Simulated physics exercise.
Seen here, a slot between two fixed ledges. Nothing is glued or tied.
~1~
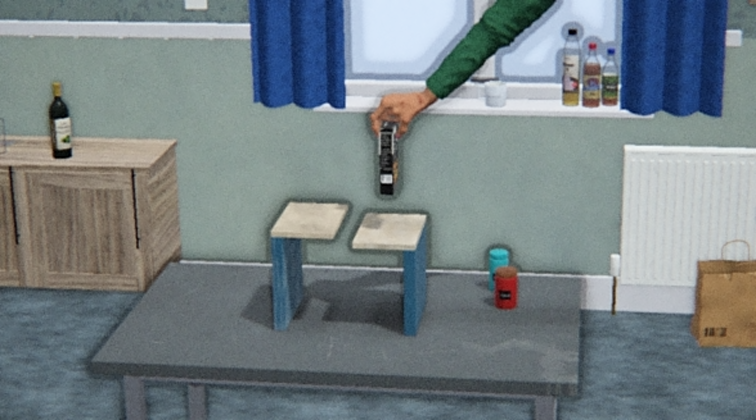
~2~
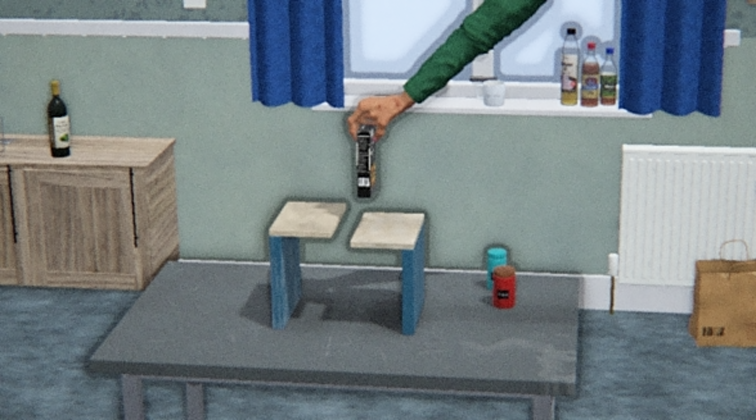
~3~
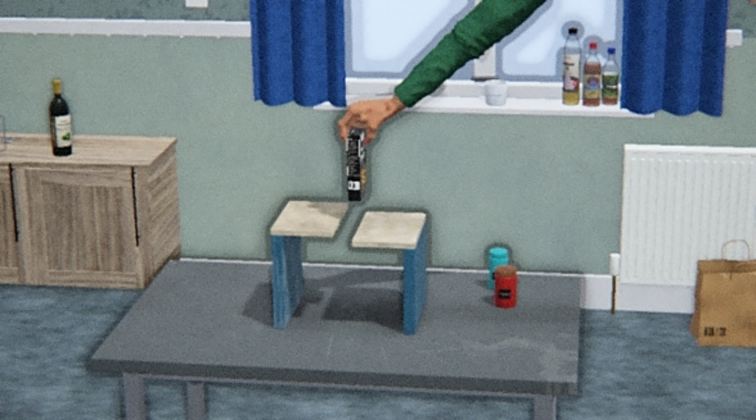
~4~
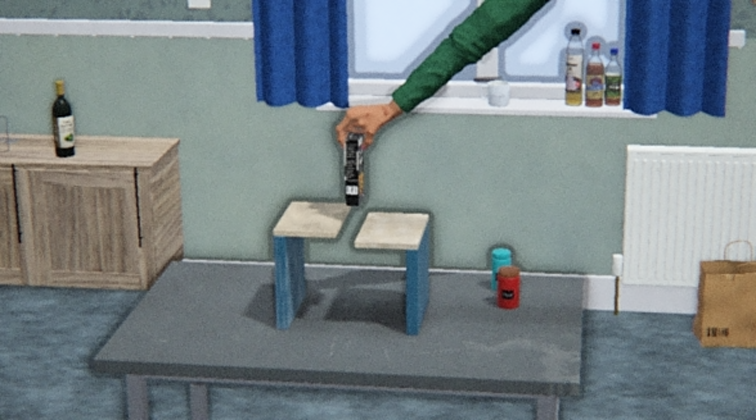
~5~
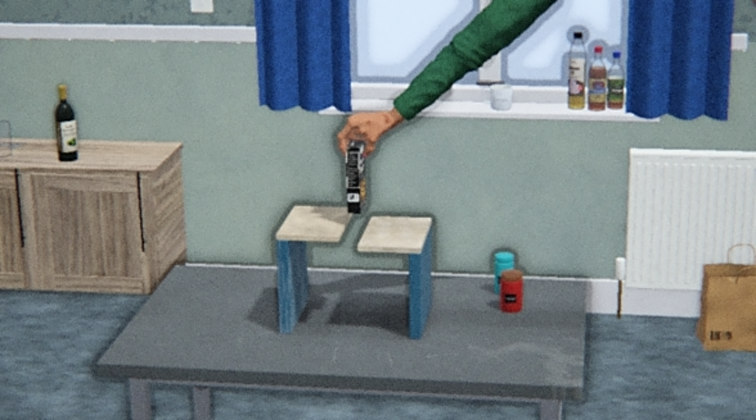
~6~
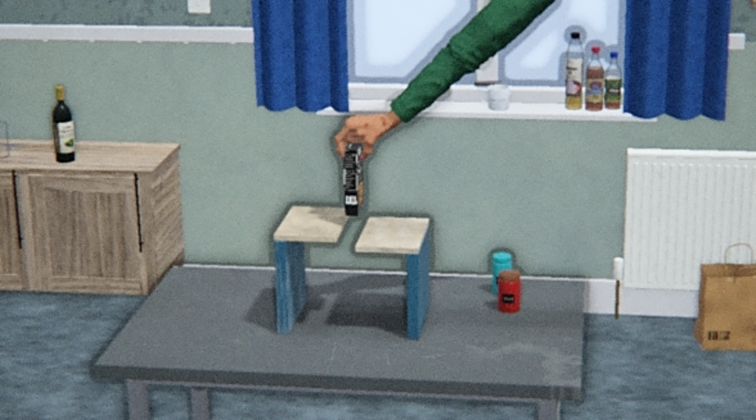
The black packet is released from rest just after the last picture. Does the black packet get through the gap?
It reaches the table.
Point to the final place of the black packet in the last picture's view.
At about (356, 289).
Then, 0.20 s after the last picture, black packet slid a little near (354, 197).
Then, 0.30 s after the last picture, black packet slid well along near (355, 251).
Then, 0.40 s after the last picture, black packet slid well along near (356, 280).
Then, 0.60 s after the last picture, black packet slid well along near (356, 289).
At rest, moved from the start, black packet; the other 2 in place. Seen from the same camera at the end, black packet near (356, 289). The packet drops through.
